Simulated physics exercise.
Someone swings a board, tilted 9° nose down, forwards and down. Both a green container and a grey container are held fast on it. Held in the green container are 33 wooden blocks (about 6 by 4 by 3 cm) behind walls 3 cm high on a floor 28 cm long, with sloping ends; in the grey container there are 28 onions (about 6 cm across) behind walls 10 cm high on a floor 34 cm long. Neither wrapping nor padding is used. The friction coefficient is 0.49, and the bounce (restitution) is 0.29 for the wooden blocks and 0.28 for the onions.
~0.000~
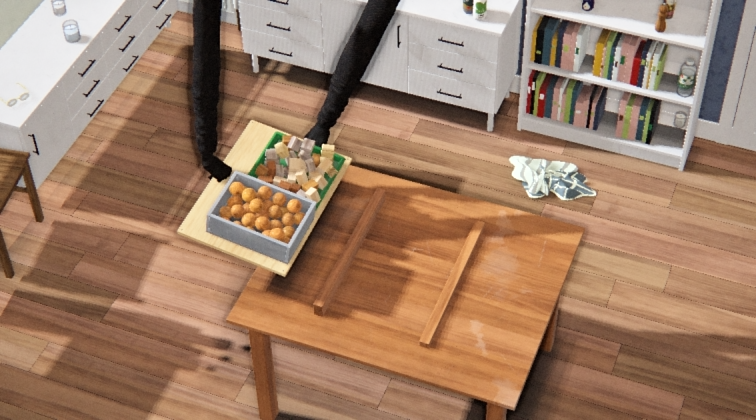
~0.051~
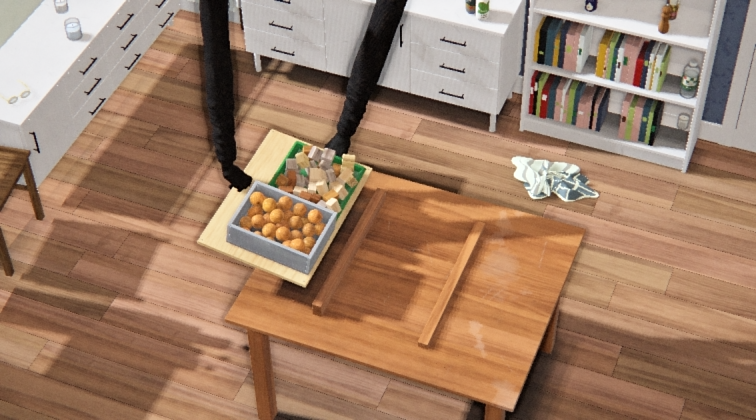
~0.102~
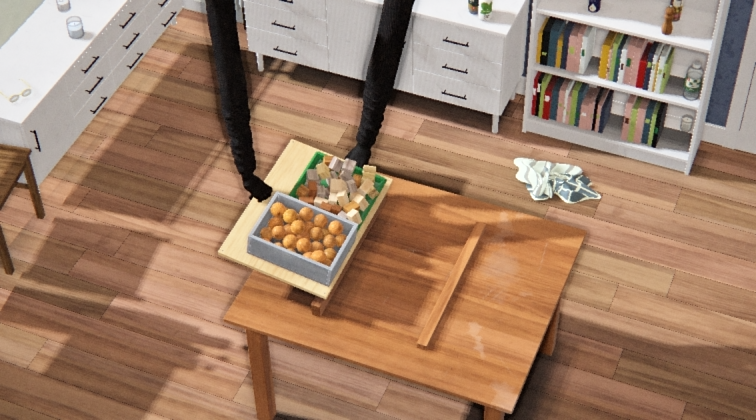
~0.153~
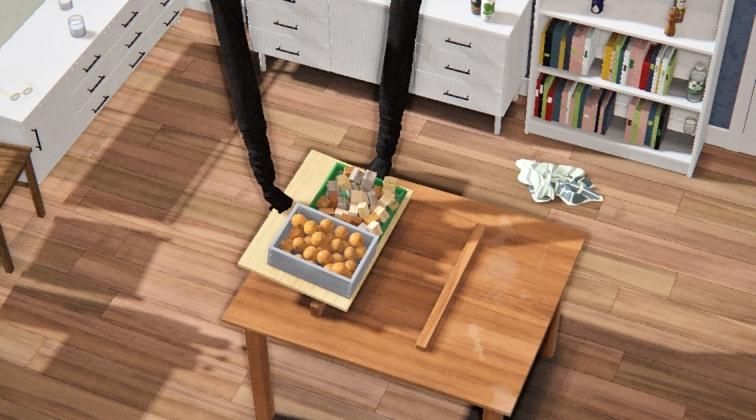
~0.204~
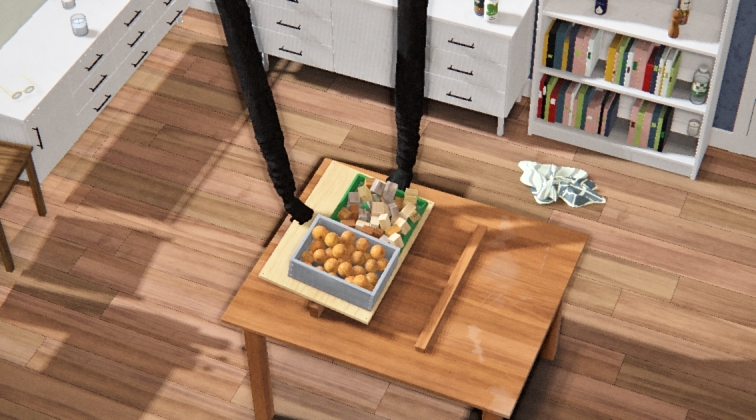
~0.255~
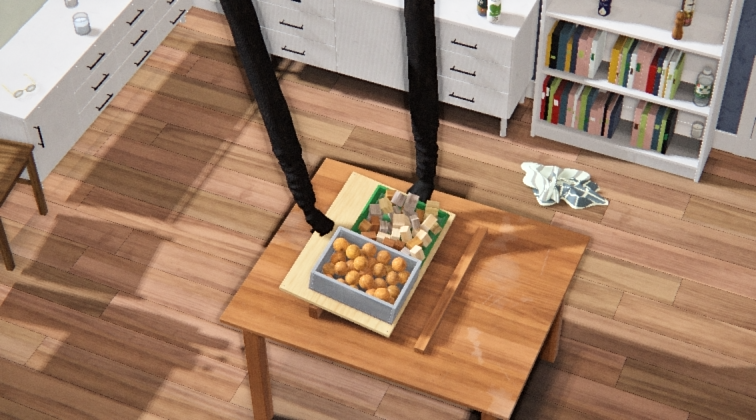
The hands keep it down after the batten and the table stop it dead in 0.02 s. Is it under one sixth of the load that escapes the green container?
It fails to hold five sixths of its load.
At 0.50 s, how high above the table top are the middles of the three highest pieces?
On average they sit about 16 cm high.
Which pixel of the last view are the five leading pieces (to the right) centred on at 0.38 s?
Their mean place is roughly (466, 252) in the last picture.
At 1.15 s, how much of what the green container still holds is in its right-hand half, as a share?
Near 80 per cent.
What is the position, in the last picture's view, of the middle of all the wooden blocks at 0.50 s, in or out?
Near (449, 247).
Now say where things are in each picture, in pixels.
In the first picture (we follow the rim corner now nearest the camera, unless another is named; the camera moves round a little), green container (by its farthest rim corner) at (277, 132); grey container at (287, 245); 60 cm still to travel; nothing out yet.
The second picture shows green container at (298, 142); grey container at (308, 256); 50 cm still to travel.
The third picture shows green container at (318, 152); grey container at (329, 268); 40 cm still to travel.
The fourth picture shows green container at (338, 163); grey container at (350, 281); 31 cm still to travel.
The fifth picture shows green container at (359, 174); grey container at (372, 293); 21 cm still to travel.
The sixth picture shows green container at (380, 186); grey container at (393, 306); 11 cm still to travel; nothing out yet.
After 0.30 s, it lands.
After 0.38 s, 4 of 33 out of the green container and 0 of 28 out of the grey container.
After 0.50 s, 9 of 33 out of the green container and 1 of 28 out of the grey container.
After 0.72 s, 13 of 33 out of the green container and 1 of 28 out of the grey container.
When it is over (at 1.15 s), 13 of 33 out of the green container and 1 of 28 out of the grey container. Asked share, 13 of 33, 39 per cent.
